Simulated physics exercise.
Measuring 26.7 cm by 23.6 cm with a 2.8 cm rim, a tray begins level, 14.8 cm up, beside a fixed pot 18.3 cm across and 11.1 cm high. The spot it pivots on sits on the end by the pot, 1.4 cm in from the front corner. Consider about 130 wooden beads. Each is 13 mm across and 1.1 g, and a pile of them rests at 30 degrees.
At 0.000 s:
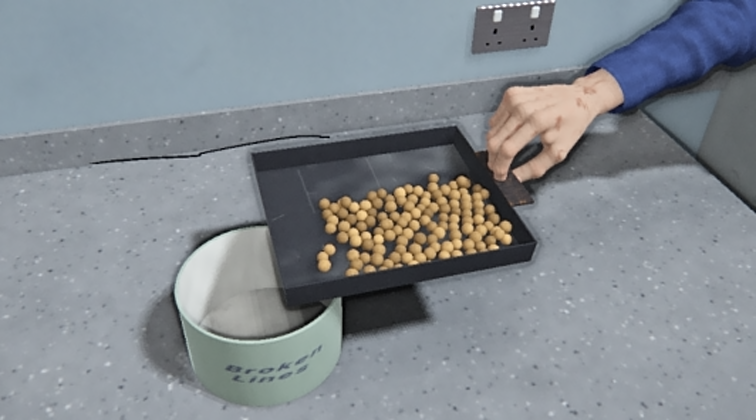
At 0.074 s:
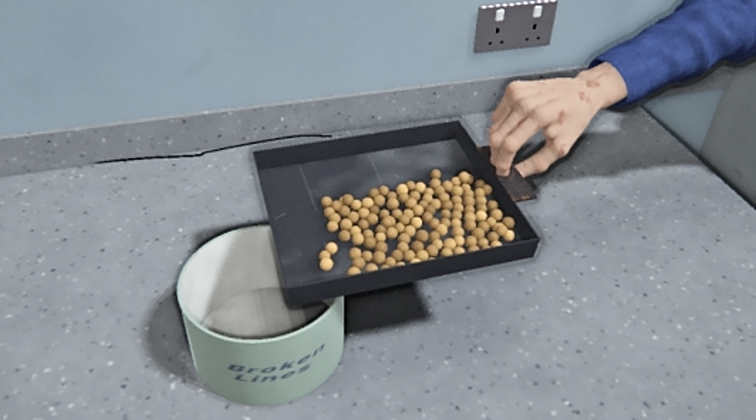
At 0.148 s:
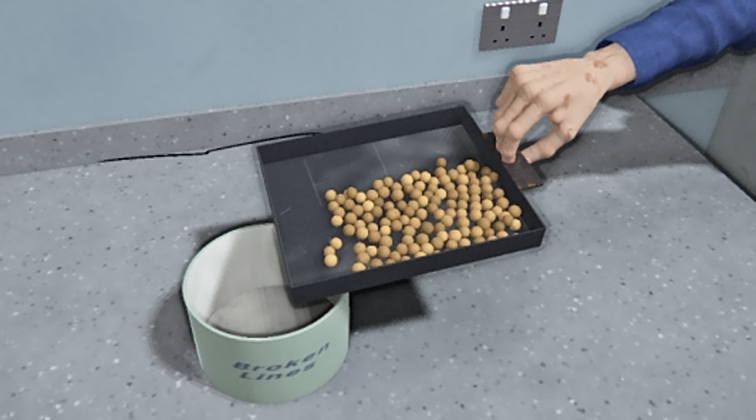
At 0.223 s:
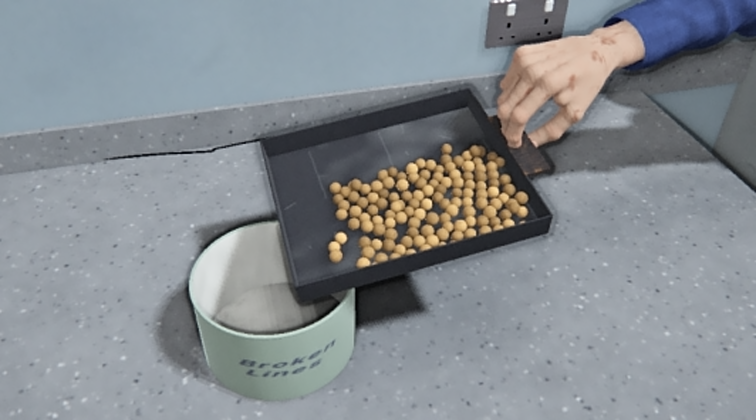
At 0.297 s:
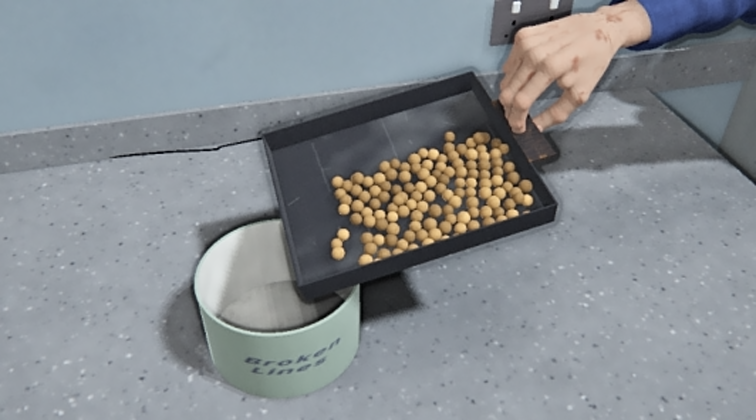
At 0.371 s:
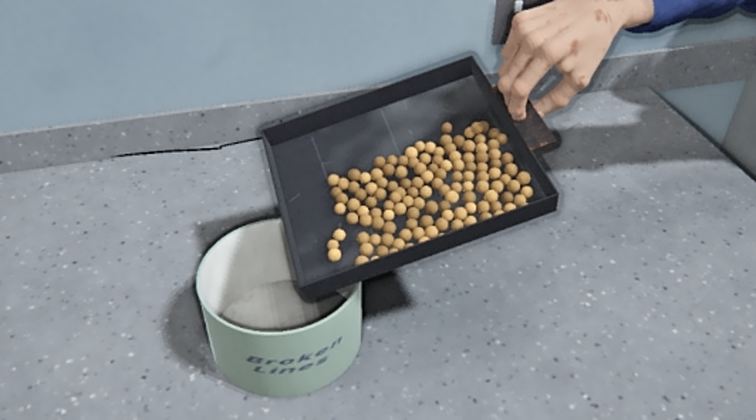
On a speckled grey worktop against a pale blue wall with a socket, seen from above at an angle, the view drifts slightly. A black tray of small tan wooden beads sits over the rim of a pale green pot marked "Broken Lines" at left. A blue-sleeved arm's hand raises the tray's right end steadily, tilting it leftward, while the beads barely shift.
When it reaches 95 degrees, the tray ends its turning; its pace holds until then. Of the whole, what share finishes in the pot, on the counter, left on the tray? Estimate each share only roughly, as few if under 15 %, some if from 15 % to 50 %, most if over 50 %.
Roughly: Pot some, counter most, tray few.
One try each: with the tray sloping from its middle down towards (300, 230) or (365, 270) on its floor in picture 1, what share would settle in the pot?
85 and 0 %.
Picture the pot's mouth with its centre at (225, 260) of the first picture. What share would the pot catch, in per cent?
10 %.
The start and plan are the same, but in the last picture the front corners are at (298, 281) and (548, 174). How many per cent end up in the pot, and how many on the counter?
Pot 80 % / counter 20 %.
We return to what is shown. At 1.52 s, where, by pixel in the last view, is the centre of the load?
Look about (307, 213) in the last view.
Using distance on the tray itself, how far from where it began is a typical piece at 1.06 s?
7 cm.
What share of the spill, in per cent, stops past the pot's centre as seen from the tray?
About 80 percent of the spill.
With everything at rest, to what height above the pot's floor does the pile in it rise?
Height: Approx. 1.5 cm.
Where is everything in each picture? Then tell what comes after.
The first picture shows tray tilt 0 degrees, front corners at (287, 286) and (534, 241); middle of the pieces at (414, 226); pot at (260, 279).
The second picture shows tray tilt 1 degrees, front corners at (289, 286) and (537, 238); middle of the pieces at (416, 223).
The third picture shows tray tilt 5 degrees, front corners at (293, 286) and (543, 227), lowest corner left front; middle of the pieces at (421, 214).
The fourth picture shows tray tilt 9 degrees, front corners at (297, 284) and (550, 214), lowest corner left front; middle of the pieces at (426, 205).
The fifth picture shows tray tilt 13 degrees, front corners at (300, 284) and (554, 203), lowest corner left front; middle of the pieces at (429, 196).
The sixth picture shows tray tilt 17 degrees, front corners at (301, 284) and (555, 193), lowest corner left front; middle of the pieces at (426, 192); pot at (280, 271). The tray's pace is about 55 degrees a second.
After 1.06 s, tilt 53 degrees; the tray holds 100 %, the pot 0 %.
Then, at 1.52 s, tilt 78 degrees; the tray holds 100 %, the pot 0 %.
Then, at 2.05 s, tilt 95 degrees; the tray holds 15 %, the pot 25 %.
By 3.6 s all is still; pot 30 %, counter 70 %, tray 0 %.
